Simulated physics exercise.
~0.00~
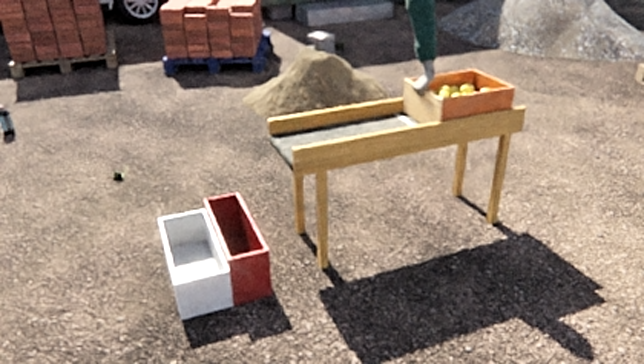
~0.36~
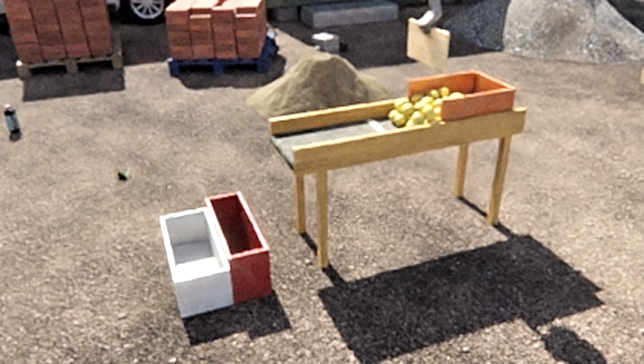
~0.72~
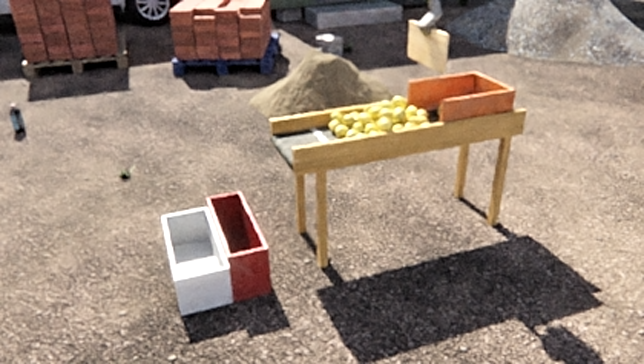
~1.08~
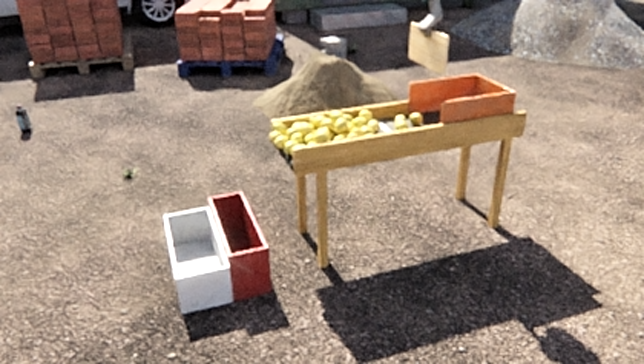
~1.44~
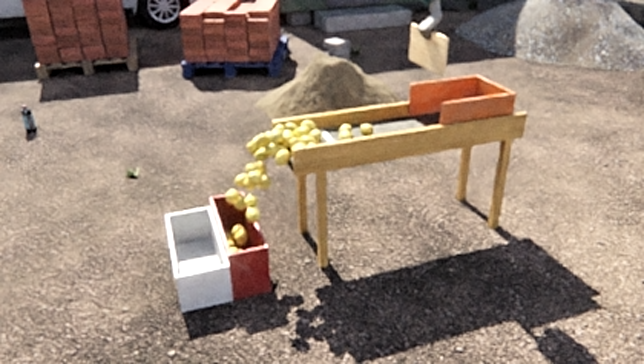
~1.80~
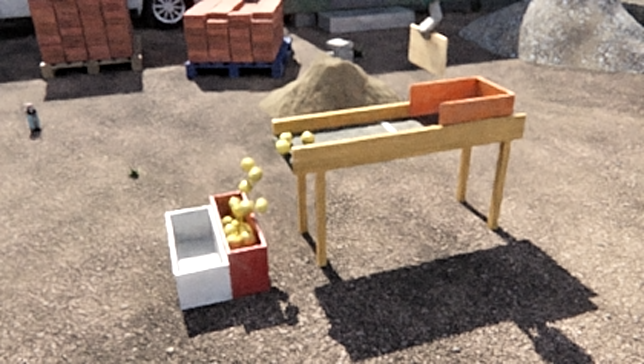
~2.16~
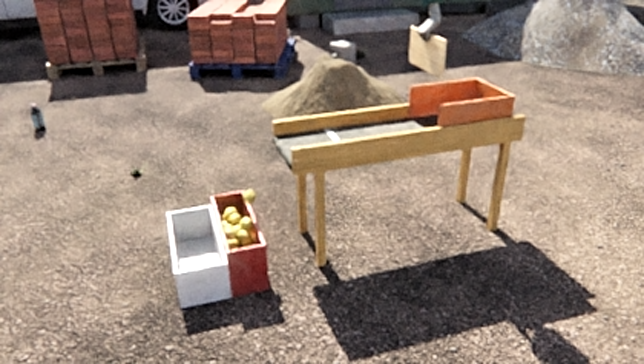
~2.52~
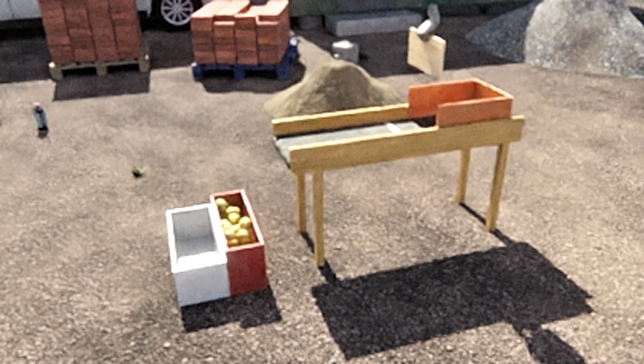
Yellow pieces ride the belt left from the orange pen and drop into the red tote.
